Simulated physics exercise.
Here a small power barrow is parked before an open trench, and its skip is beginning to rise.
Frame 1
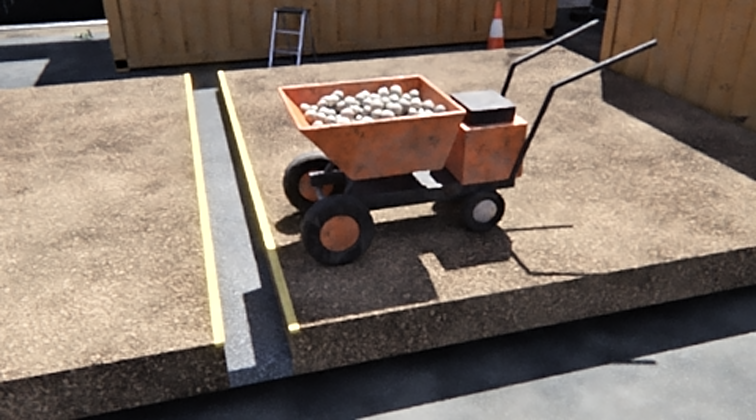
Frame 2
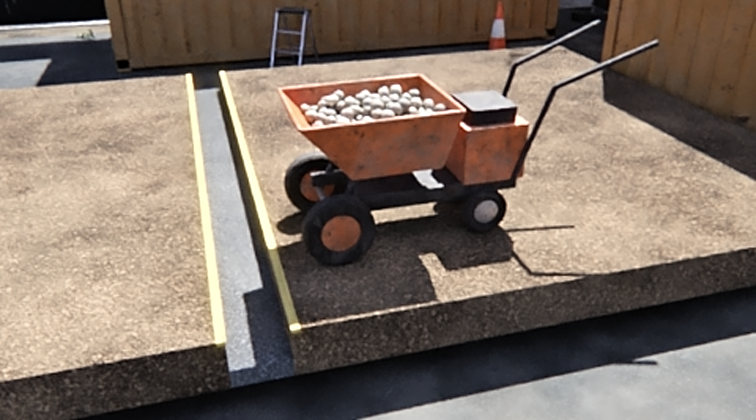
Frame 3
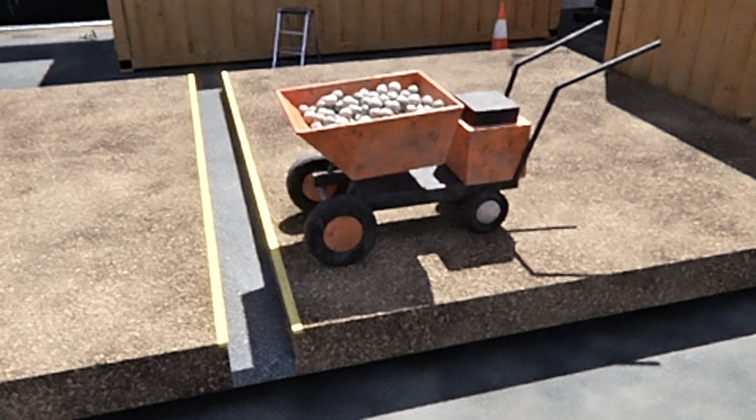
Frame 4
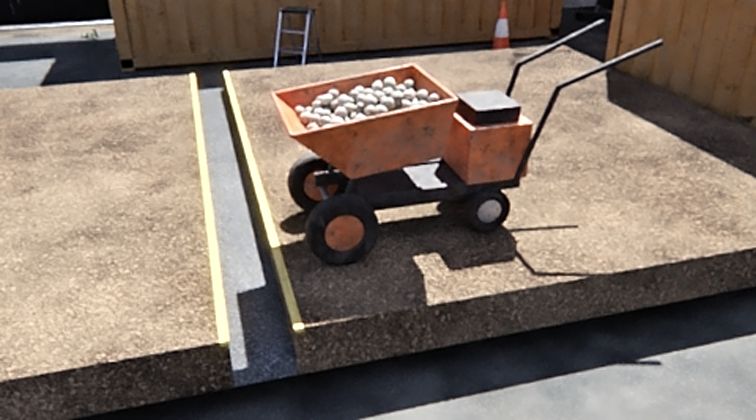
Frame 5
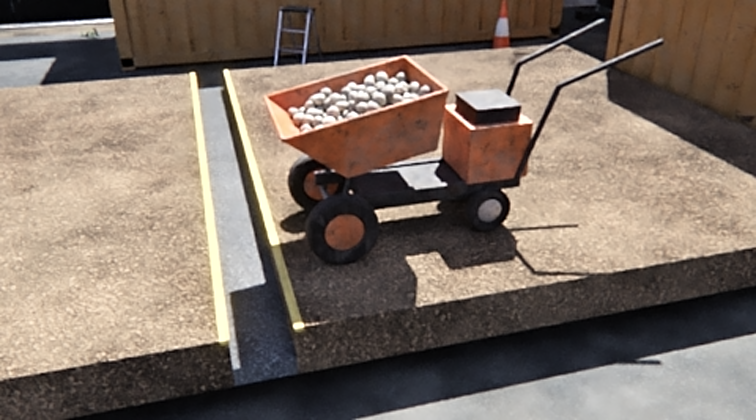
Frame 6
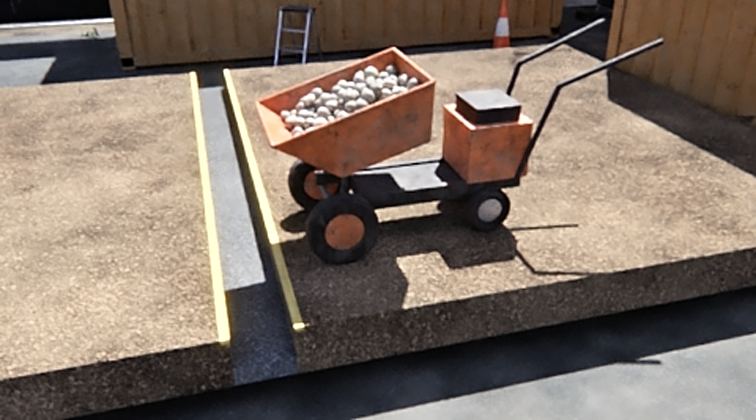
Orange skip of pale pebbles on a small parked power barrow tilting gradually towards a narrow trench on the left.
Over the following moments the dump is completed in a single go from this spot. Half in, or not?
Smaller portion.
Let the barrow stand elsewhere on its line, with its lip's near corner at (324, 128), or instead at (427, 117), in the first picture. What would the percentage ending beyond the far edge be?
First position: Some 50 percent; second position: Some 0 percent.
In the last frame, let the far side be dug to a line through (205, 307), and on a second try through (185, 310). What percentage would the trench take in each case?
The first case gives around 40 percent, and the second around 60 percent.
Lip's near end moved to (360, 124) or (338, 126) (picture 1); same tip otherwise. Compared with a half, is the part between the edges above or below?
From the first position beyond one half lands between the edges, from the second beyond one half.
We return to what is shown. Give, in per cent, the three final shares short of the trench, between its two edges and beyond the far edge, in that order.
I get 0 % short, 5 % between and 75 % beyond.
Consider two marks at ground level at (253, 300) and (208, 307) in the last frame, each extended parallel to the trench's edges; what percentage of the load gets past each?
Close to 80 and 70 per cent respectively.
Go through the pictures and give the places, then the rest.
The first picture shows lip of the skip at (301, 130), level; top of the load at (387, 116), river pebbles; first edge of the trench at (285, 295); far edge at (215, 307), the trench under half as wide as the skip, and about half as deep as wide.
The second picture shows lip of the skip at (300, 131), level; top of the load at (390, 107).
The third picture shows lip of the skip at (298, 133), tipped barely; top of the load at (388, 105).
The fourth picture shows lip of the skip at (292, 136), tipped a little; top of the load at (391, 105).
The fifth picture shows lip of the skip at (283, 140), tipped a little; top of the load at (391, 95).
The sixth picture shows lip of the skip at (273, 147), tipped clearly; top of the load at (387, 99); first edge of the trench at (290, 293); far edge at (220, 305).
Soon, skip tipped steeply; all in the skip.
A while on, skip tipped right over; about two thirds in the skip; a stray few in or heaped over the trench; about a quarter beyond it; a stray few falling.
Towards the end, skip tipped right over; about a quarter in the skip; a small part in or heaped over the trench; most beyond it.
Finally, skip tipped right over; about a quarter in the skip; a small part in or heaped over the trench; most beyond it.
